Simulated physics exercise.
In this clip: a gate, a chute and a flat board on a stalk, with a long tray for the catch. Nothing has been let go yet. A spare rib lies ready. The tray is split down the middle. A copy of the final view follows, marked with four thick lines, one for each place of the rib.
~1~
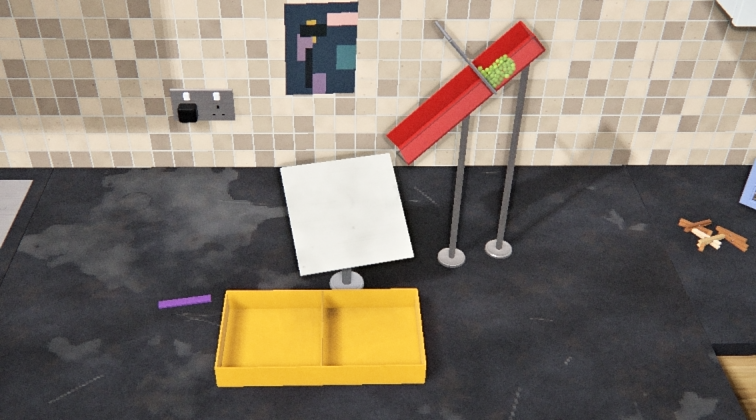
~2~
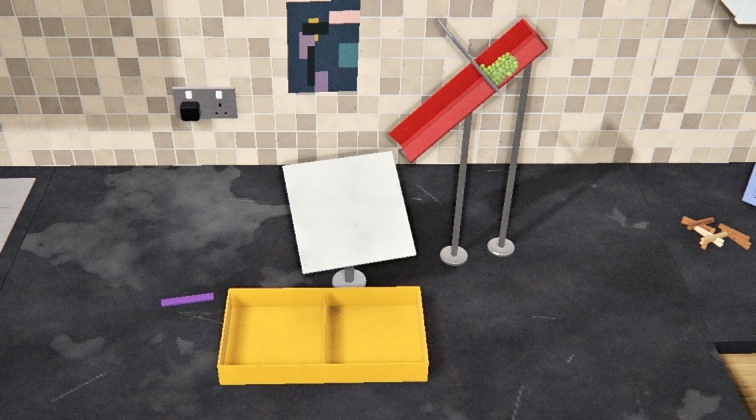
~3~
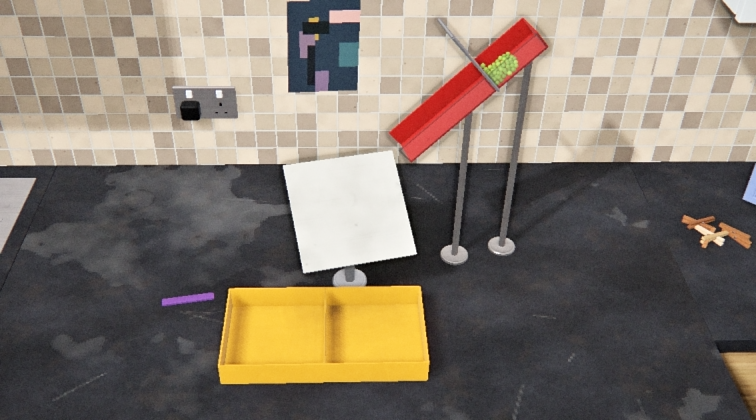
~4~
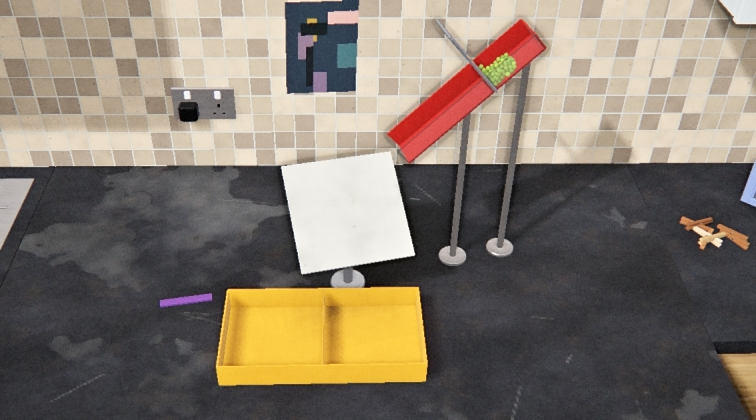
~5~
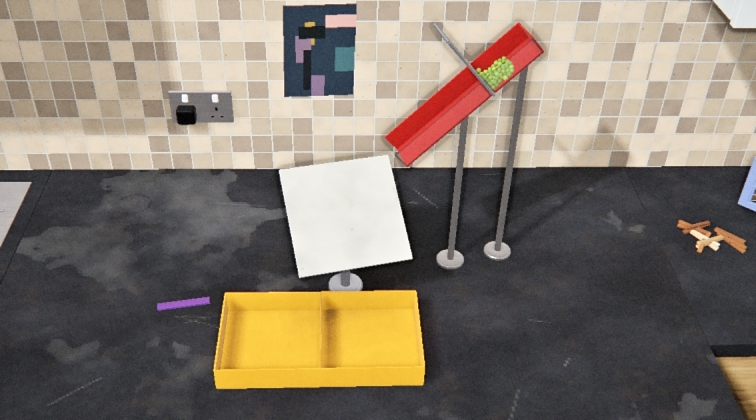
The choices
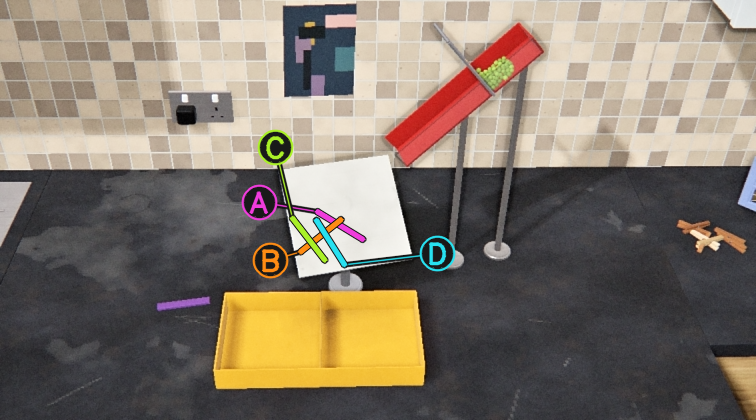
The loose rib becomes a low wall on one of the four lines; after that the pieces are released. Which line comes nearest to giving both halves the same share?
Go for B.
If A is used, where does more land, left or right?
More lands on the right.
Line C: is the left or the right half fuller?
More lands on the right.
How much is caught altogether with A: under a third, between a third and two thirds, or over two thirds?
Over two thirds.
On the marked copy, line A from (317, 211) to (362, 239); line B from (341, 219) to (300, 251); line C from (292, 218) to (324, 260); line D from (316, 220) to (344, 264).
With A, of what is caught, a small part in the left half, nearly all in the right.
With B, of what is caught, about half in the left half, about half in the right.
With C, of what is caught, a small part in the left half, nearly all in the right.
With D, of what is caught, a stray few in the left half, nearly all in the right.
